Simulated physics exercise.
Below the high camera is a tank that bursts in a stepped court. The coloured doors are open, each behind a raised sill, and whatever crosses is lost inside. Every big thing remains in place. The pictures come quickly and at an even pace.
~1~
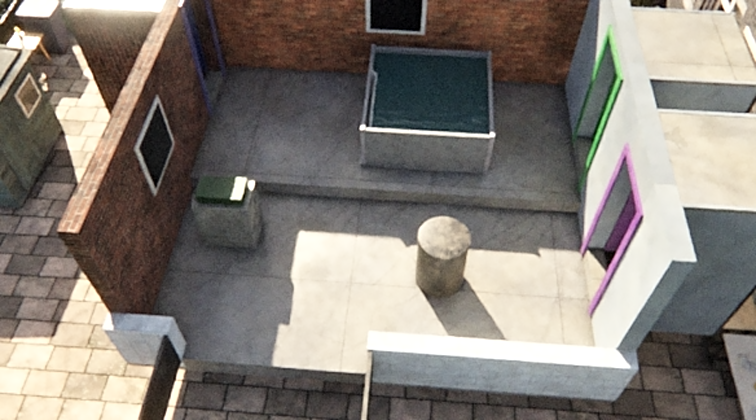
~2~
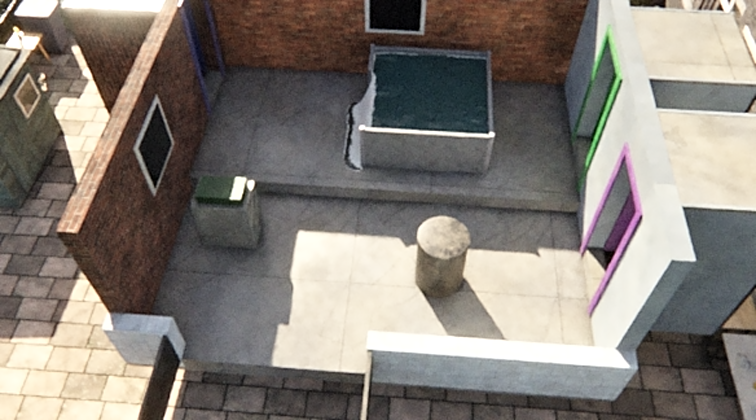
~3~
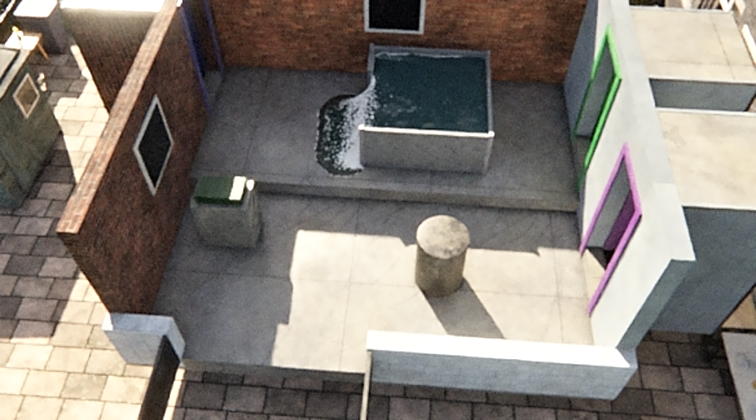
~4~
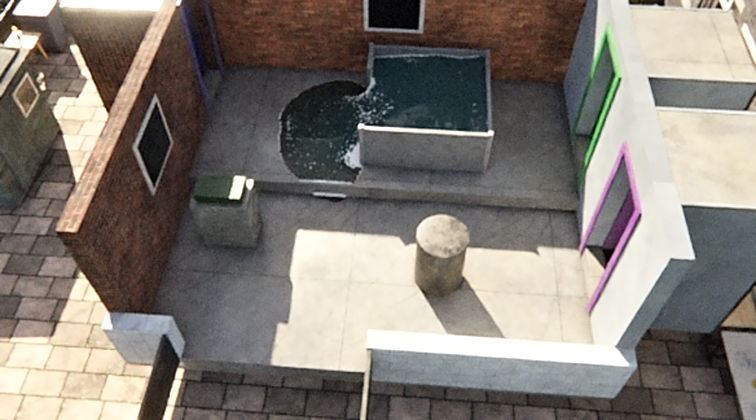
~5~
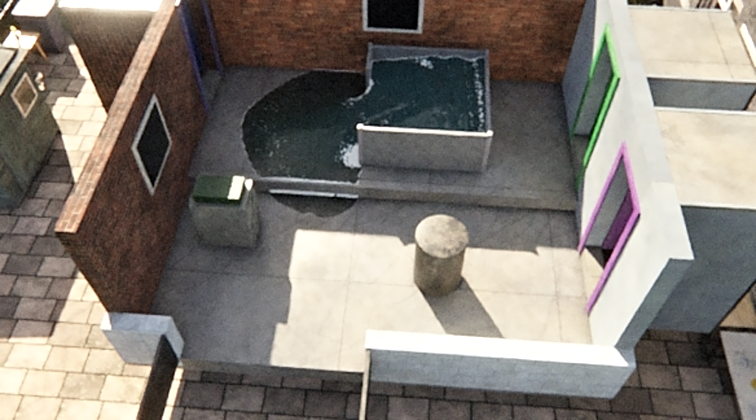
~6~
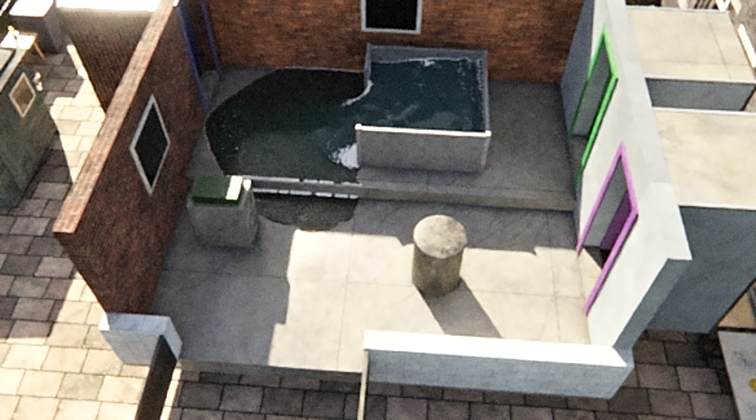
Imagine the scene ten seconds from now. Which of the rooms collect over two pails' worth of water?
Outcome: The blue door counts as over; the green door counts as not over; the purple door counts as not over.
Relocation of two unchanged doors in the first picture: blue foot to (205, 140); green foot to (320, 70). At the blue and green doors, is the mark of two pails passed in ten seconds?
Blue door tops the limit, green door falls short.
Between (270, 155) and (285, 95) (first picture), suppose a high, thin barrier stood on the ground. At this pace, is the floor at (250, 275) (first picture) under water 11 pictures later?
There: Awash.
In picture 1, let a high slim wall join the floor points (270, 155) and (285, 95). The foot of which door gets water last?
It's the door marked purple.
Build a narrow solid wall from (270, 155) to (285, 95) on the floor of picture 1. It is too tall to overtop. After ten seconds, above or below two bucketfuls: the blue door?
Blue door: Spared.
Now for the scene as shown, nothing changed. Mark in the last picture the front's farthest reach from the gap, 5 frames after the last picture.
My estimate: Roughly (172, 242).
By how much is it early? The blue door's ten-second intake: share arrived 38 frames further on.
The figure is near 100 per cent.
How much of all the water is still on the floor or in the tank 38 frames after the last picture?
78 per cent.
A moment on, water covers 30 % of the floor; the blue door over two buckets in, the green door not reached, the purple door not reached.
Next, water covers 40 % of the floor; the blue door far over two buckets in, the green door not reached, the purple door not reached.
Then, water covers 45 % of the floor; the blue door far over two buckets in, the green door not reached, the purple door not reached.
Later, water covers 75 % of the floor; the blue door far over two buckets in, the green door wet at the sill, nothing in, the purple door not reached.
In the end, water covers 90 % of the floor; the blue door far over two buckets in, the green door wet at the sill, nothing in, the purple door wet at the sill, nothing in.
